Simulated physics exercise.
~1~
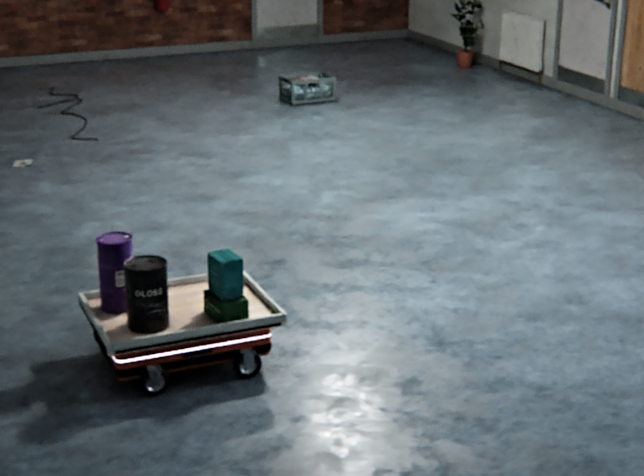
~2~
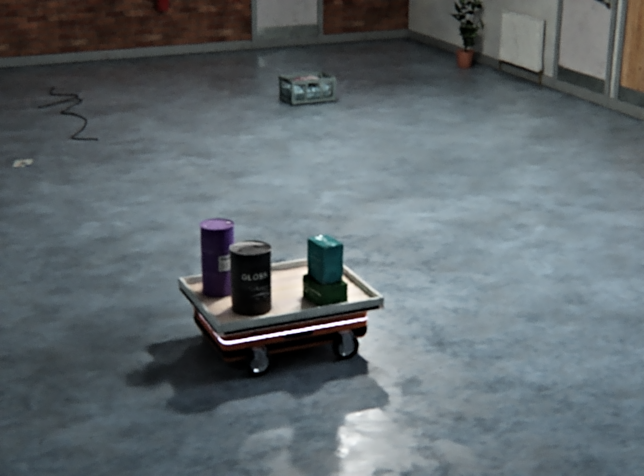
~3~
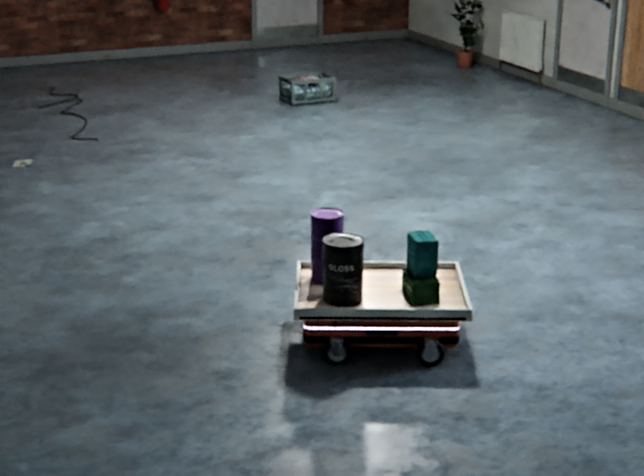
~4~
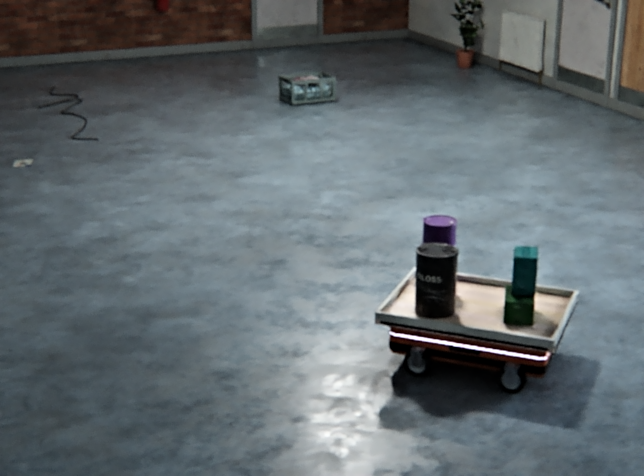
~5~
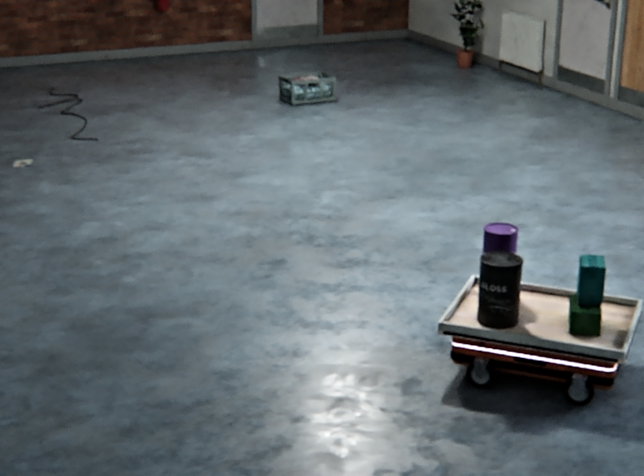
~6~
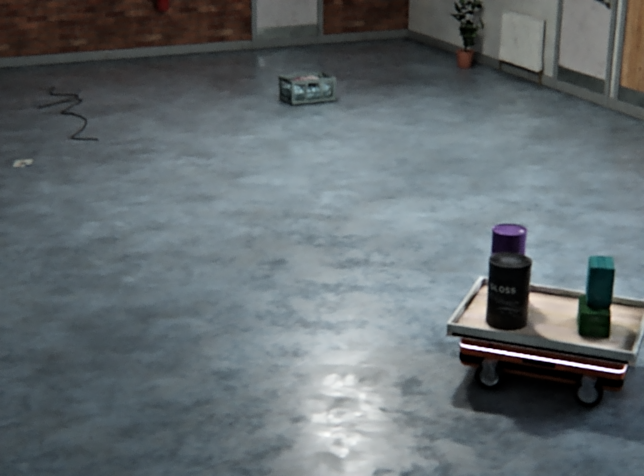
At the start, a low delivery robot with a rimmed deck stands at the left of a grey floor, carrying a purple canister, a black pail, and a turquoise box stacked on a green parcel. It rolls to the right and slightly away from the viewer, its load upright. Near the middle it bends to its own right, swinging toward the viewer as it continues rightward. The black pail comes to hide much of the purple canister. The robot slows and ends near the right edge, with everything still upright aboard, though the box and parcel have shifted slightly together.
